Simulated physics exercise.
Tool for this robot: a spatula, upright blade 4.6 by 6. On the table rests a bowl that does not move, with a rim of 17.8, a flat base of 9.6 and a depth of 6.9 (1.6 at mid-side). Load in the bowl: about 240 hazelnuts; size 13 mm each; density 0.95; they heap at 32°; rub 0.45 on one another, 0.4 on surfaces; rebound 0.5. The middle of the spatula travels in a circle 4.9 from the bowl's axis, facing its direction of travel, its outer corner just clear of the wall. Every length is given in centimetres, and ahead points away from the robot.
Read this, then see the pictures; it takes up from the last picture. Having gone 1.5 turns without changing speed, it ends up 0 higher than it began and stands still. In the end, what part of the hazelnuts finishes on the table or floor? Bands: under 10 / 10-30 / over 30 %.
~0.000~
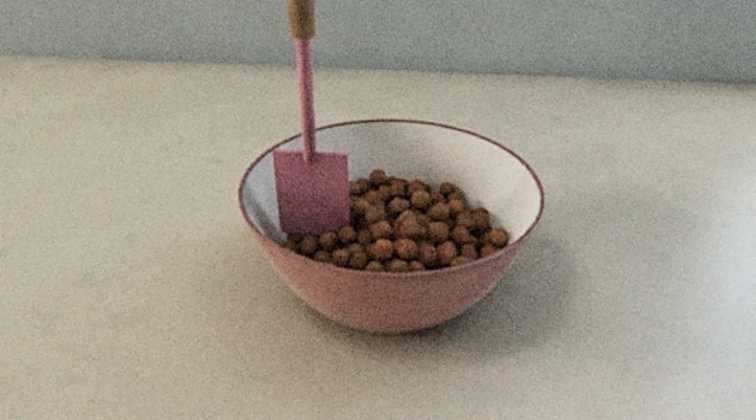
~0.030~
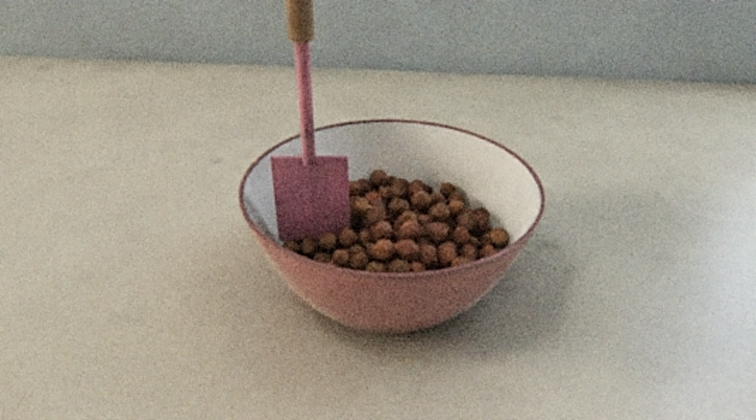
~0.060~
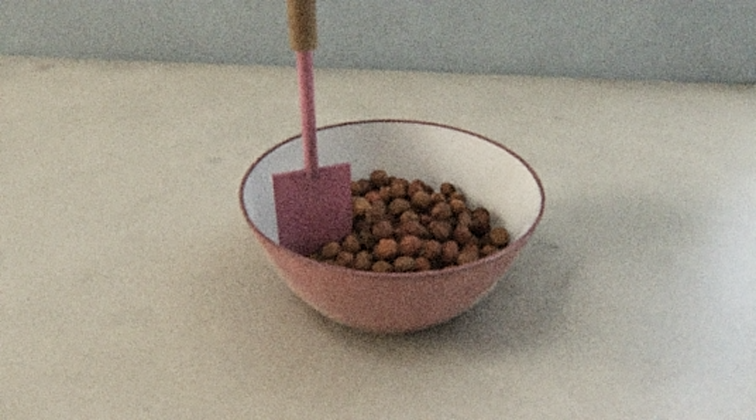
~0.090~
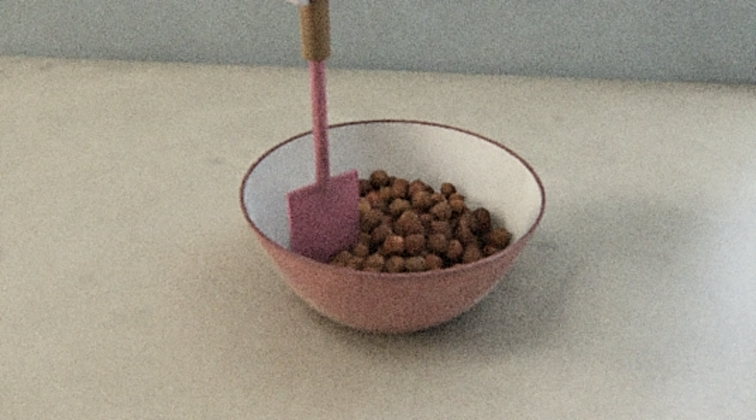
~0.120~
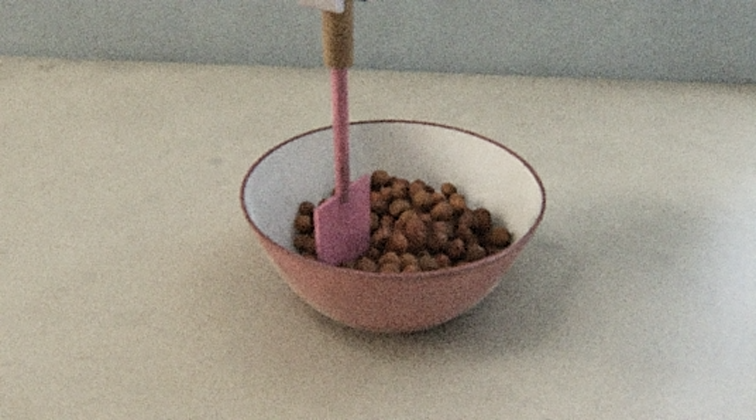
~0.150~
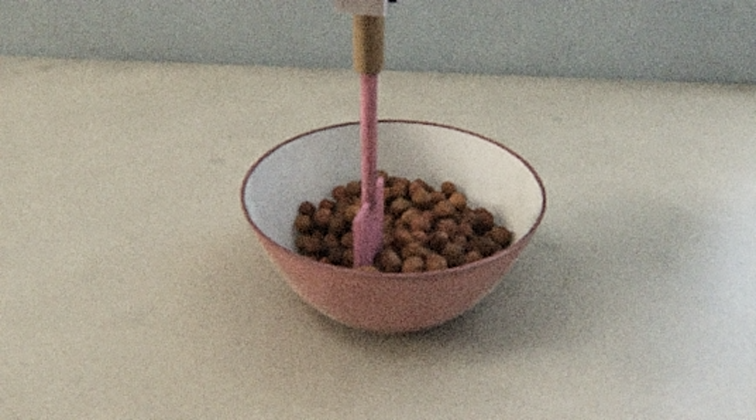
10-30 %.
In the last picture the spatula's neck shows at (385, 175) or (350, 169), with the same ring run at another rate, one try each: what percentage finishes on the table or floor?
First try: About 20 %; second try: About 15 %.
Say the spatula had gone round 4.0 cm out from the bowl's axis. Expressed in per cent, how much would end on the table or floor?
That would make it around 20 percent.
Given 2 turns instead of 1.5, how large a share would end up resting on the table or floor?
I'd reckon near 25 per cent.
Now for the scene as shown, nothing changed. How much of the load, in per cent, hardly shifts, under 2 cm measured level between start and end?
I'd say something near 15 percent.
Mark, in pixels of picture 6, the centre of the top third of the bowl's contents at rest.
In the final view it lies around (439, 204).
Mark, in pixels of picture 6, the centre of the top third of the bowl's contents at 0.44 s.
About (375, 165) in the last picture.
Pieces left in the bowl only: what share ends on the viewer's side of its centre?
35 %.
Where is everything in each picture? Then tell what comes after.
The first picture shows the spatula neck at (309, 129), 0° round; upper third of the load around (403, 228), from x 290 to 500, top at y 180; 240 in the bowl.
The second picture shows the spatula neck at (308, 134), 7° round; upper third of the load around (403, 229), from x 290 to 500, top at y 180.
The third picture shows the spatula neck at (310, 145), 24° round; upper third of the load around (405, 236), from x 295 to 500, top at y 180.
The fourth picture shows the spatula neck at (322, 157), 43° round; upper third of the load around (412, 237), from x 300 to 500, top at y 180.
The fifth picture shows the spatula neck at (342, 167), 61° round; upper third of the load around (412, 241), from x 305 to 500, top at y 180.
The sixth picture shows the spatula neck at (369, 173), 80° round; upper third of the load around (420, 245), from x 305 to 500, top at y 180; 240 in the bowl.
After 0.44 s, 259° round, highest piece 9 above the table; 224 in the bowl, 7 on the table or floor, 9 in flight or on the tool.
After 0.74 s, 78° round, highest piece 9 above the table; 210 in the bowl, 27 on the table or floor, 3 in flight or on the tool.
After 1.08 s, 180° round, highest piece 6 above the table; 196 in the bowl, 44 on the table or floor.
After 1.78 s, 180° round, highest piece 6 above the table; 196 in the bowl, 44 on the table or floor.
In the end, 196 in the bowl, 44 on the table or floor. That is 18 % on the table or floor.
